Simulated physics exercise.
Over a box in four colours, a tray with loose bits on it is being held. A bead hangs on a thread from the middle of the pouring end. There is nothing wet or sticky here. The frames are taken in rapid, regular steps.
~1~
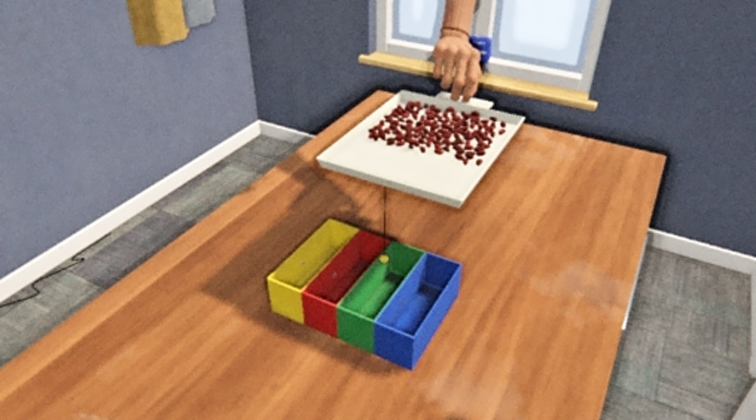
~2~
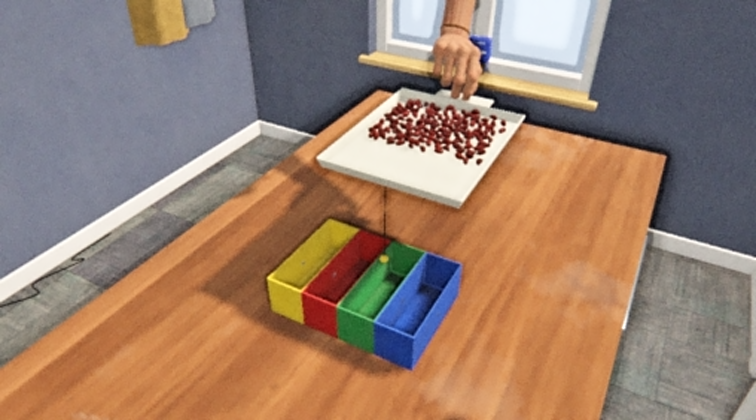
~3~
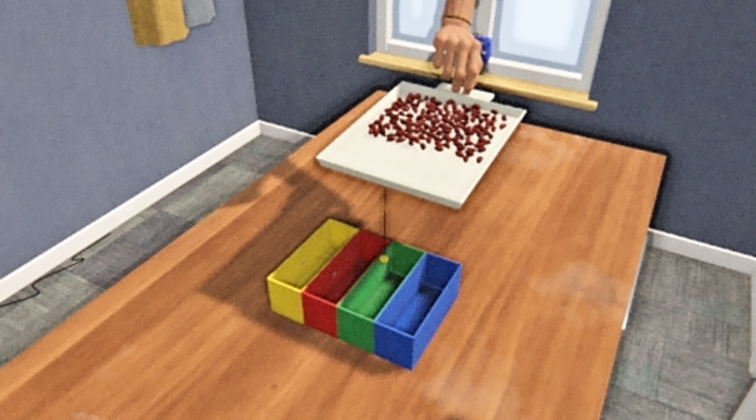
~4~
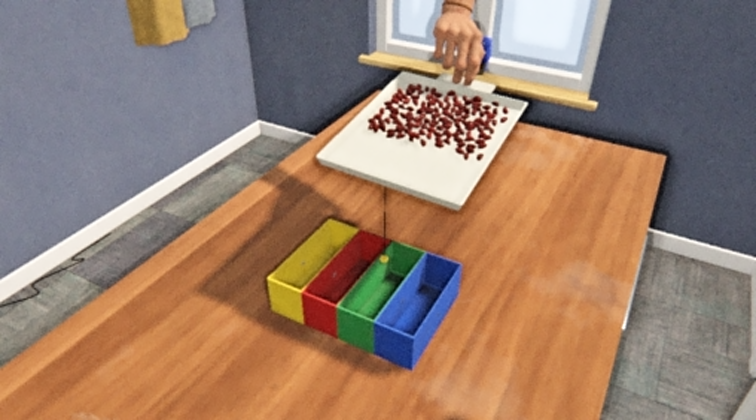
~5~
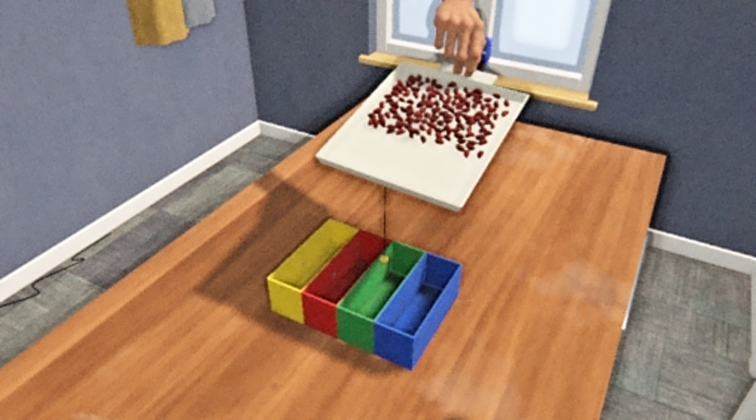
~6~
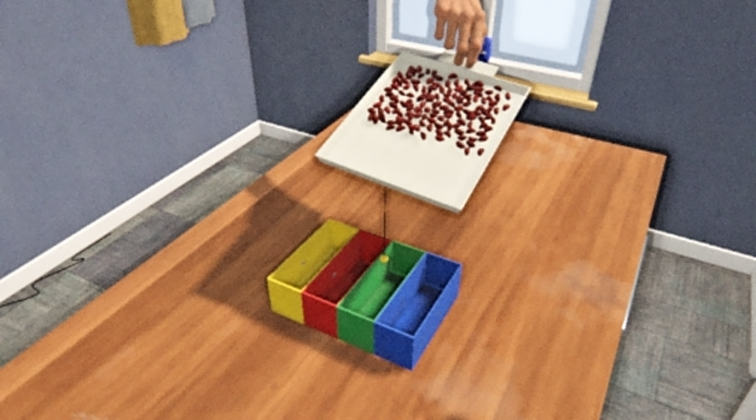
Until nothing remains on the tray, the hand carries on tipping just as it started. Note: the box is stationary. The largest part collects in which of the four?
In the blue cell.
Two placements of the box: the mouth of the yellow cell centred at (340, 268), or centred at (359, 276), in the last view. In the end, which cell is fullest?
First try: The cell in blue. Second try: The green one.
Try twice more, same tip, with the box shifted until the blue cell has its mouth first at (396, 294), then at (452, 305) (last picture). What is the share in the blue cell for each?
In order, 20 % and 50 %.
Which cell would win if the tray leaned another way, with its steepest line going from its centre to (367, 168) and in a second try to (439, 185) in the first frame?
Case 1 goes to yellow, case 2 to the blue cell.
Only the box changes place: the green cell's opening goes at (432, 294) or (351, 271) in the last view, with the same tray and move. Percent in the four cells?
Roughly 100 %, then roughly 20 %.
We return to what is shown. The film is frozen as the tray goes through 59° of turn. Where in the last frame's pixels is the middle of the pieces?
I'd put the middle close to (428, 191).
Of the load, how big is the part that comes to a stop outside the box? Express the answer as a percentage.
About 30 %.
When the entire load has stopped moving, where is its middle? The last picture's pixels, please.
(414, 333).
Soon, tray tipped steeply; most on the tray; a stray few in the blue cell; a stray few in the green cell; about a quarter falling or outside the box.
A while on, tray tipped right over; about half on the tray; about a quarter in the blue cell; a small part in the green cell; a stray few in the red cell; about a quarter falling or outside the box.
Towards the end, tray tipped past a quarter turn; about half in the blue cell; about a quarter in the green cell; a stray few in the red cell; about a third falling or outside the box.
Finally, tray tipped past a quarter turn; about half in the blue cell; about a quarter in the green cell; a stray few in the red cell; none in the yellow cell; about a third outside the box.
